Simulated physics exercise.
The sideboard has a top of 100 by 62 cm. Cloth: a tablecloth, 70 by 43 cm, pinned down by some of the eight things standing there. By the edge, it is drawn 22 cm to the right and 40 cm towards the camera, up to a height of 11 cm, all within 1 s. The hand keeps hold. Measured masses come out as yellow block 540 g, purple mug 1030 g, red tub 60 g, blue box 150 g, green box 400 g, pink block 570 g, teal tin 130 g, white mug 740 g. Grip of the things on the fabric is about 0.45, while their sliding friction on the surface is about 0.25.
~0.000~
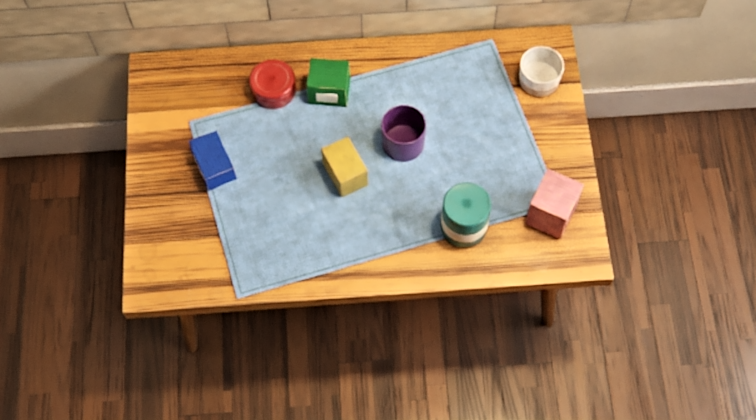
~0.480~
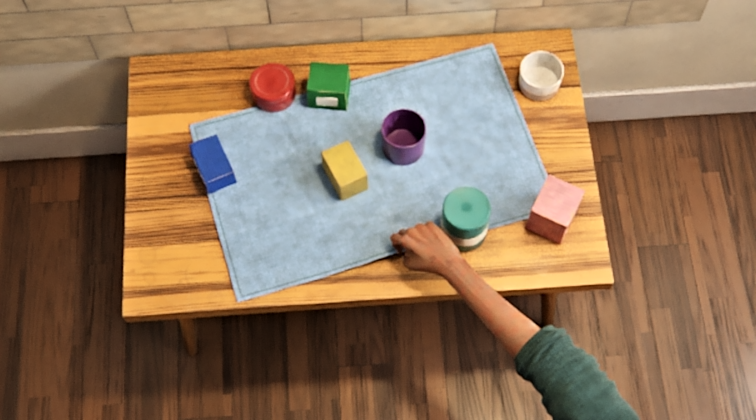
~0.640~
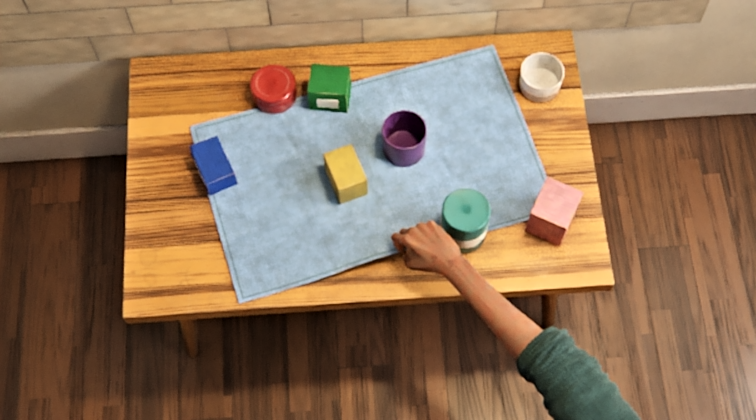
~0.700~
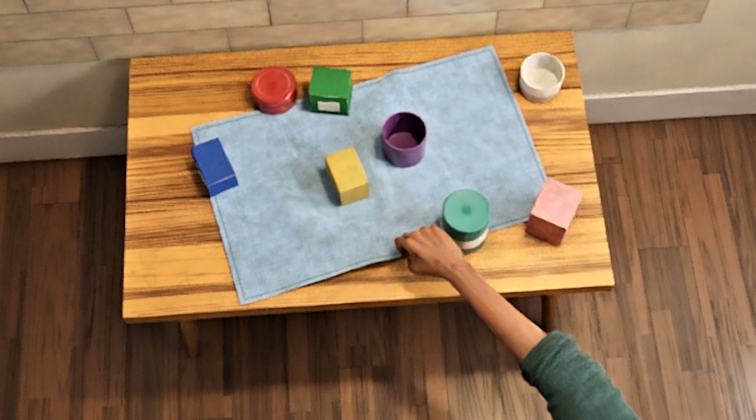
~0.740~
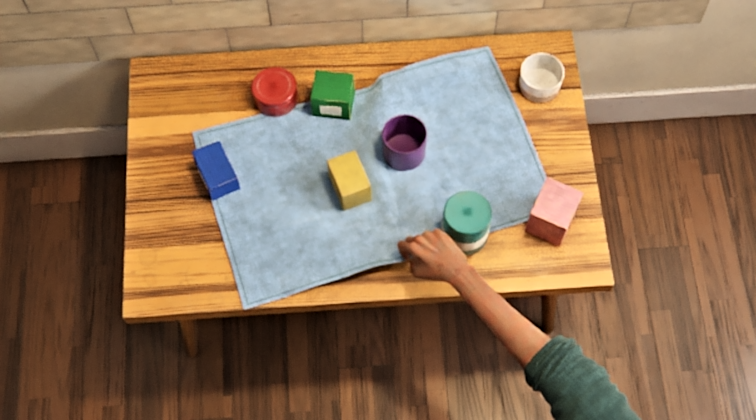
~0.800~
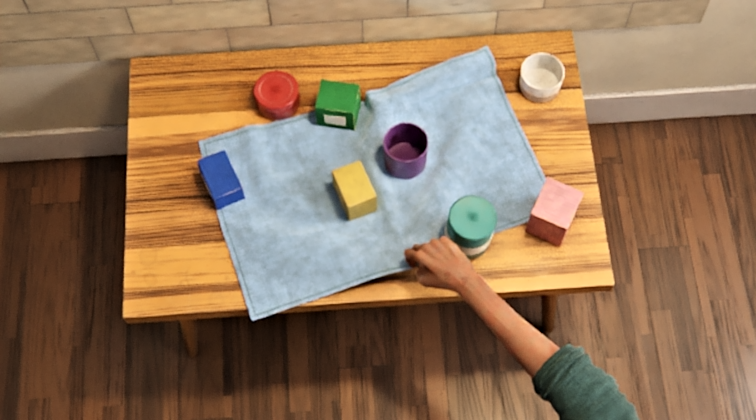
A hand grips the blue tablecloth's near edge and drags it slightly, shifting objects on it.
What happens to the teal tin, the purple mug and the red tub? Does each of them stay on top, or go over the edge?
Outcome: The teal tin fails to stay up; the purple mug fails to stay up; the red tub fails to come off.
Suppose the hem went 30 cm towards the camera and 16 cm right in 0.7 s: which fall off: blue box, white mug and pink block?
In that case blue box is lost over the edge, white mug holds on and pink block holds on.
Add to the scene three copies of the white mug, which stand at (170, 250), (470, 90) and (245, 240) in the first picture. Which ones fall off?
Taking them one by one: Is left on top, then is lost, then is lost.
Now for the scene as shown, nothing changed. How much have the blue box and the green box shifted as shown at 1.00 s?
For the blue box it's around 15 cm, and for the green box around 15 cm.
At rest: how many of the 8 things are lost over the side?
All told, 5.
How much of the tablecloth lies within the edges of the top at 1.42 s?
I'd say close to 25 per cent of it.
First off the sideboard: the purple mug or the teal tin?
The teal one leads the way.
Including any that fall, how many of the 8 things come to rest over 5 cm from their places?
The count is 6.
At 1.0 s, 85 % of the tablecloth is still over the top; purple mug 16 cm off its start, teal tin 10 cm off its start, red tub 2 cm off its start.
At 1.2 s, 65 % of the tablecloth is still over the top; purple mug 30 cm off its start, teal tin 21 cm off its start, red tub 2 cm off its start.
At 1.4 s, 25 % of the tablecloth is still over the top; purple mug on its side, 47 cm off its start at (493, 339), teal tin over the edge, red tub 2 cm off its start at (277, 91).
At 1.6 s, 0 % of the tablecloth is still over the top; purple mug over the edge, teal tin over the edge, red tub 2 cm off its start.
At 3.2 s, 0 % of the tablecloth is still over the top; purple mug over the edge, teal tin over the edge, red tub 2 cm off its start at (277, 91), green box over the edge.
